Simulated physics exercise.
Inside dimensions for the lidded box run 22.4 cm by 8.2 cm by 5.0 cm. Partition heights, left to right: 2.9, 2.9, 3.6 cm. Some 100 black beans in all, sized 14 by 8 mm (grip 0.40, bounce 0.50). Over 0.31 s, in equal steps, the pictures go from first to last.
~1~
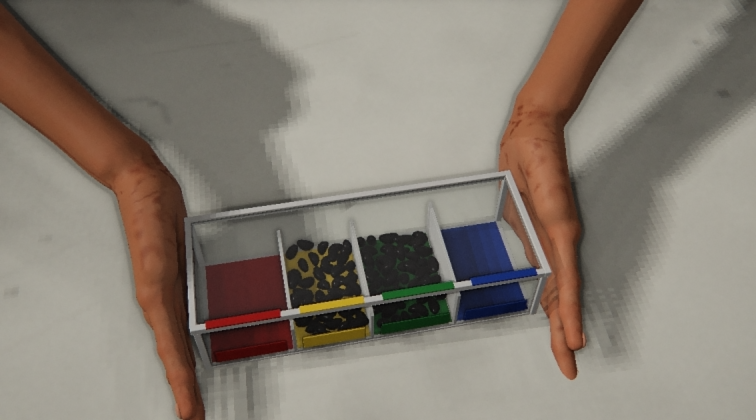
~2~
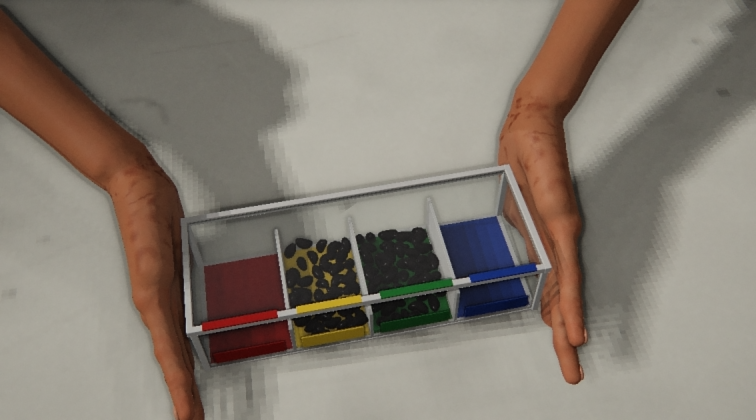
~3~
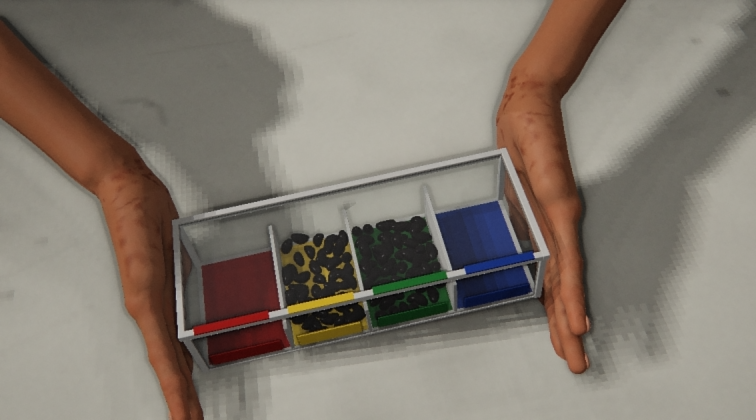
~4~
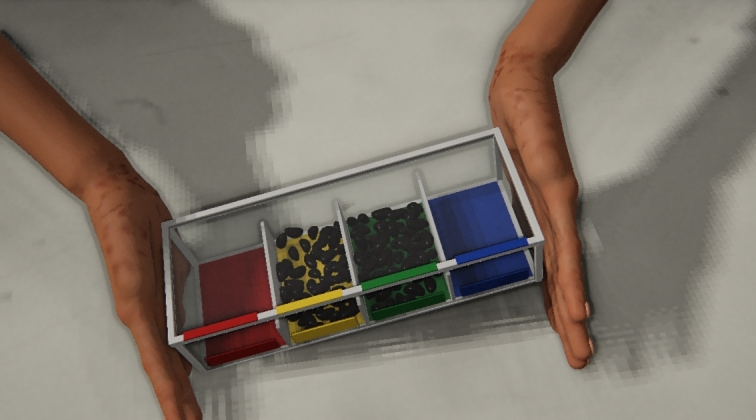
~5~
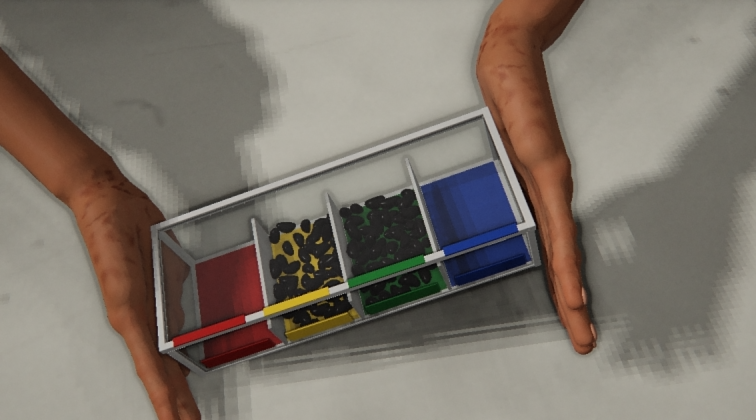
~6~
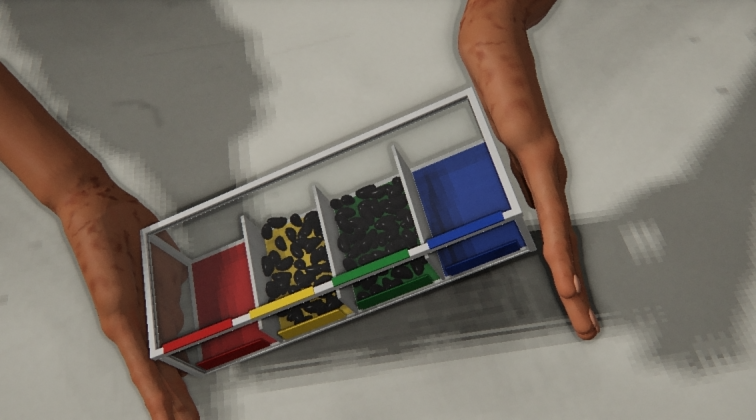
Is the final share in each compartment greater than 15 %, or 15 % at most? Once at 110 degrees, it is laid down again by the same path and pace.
Red: Greater than 15 %, blue: 15 % at most, green: 15 % at most, yellow: 15 % at most.
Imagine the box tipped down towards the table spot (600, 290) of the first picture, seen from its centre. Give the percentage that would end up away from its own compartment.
About 70 per cent.
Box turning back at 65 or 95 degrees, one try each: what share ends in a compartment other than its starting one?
Some 5 and 70 per cent.
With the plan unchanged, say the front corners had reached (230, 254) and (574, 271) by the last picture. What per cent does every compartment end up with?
You'd see red at 0 percent, blue at 55, green at 45 and yellow at 0 percent.
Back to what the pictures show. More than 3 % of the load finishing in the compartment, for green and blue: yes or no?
Note - green negative, blue negative.
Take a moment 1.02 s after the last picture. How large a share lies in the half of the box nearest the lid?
Estimate: Near 80 per cent.
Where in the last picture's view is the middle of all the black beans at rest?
When it all comes to rest, the middle is near (238, 321).
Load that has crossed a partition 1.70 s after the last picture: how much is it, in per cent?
Some 95 percent.
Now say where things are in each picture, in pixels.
Box tilt 0 degrees, front corners at (197, 327) and (543, 270); green 50 %, yellow 50 %, in the first picture.
Box tilt 2 degrees, front corners at (193, 329) and (543, 266), in the second picture.
Box tilt 6 degrees, front corners at (186, 333) and (541, 253), lowest corner left front, in the third picture.
Box tilt 12 degrees, front corners at (176, 339) and (536, 238), lowest corner left front, in the fourth picture.
Box tilt 18 degrees, front corners at (167, 345) and (527, 224), lowest corner left front, in the fifth picture.
Box tilt 24 degrees, front corners at (158, 351) and (513, 211), lowest corner left front; green 50 %, yellow 50 %, in the sixth picture.
Then, 1.02 s after the last picture, tilt 109 degrees; red 55 %, green 10 %, yellow 35 %.
Then, 1.70 s after the last picture, tilt 47 degrees; red 90 %, yellow 10 %.
Then, 2.41 s after the last picture, tilt 0 degrees; red 90 %, yellow 10 %.
In the end, red 90 %, blue 0 %, green 0 %, yellow 10 %.
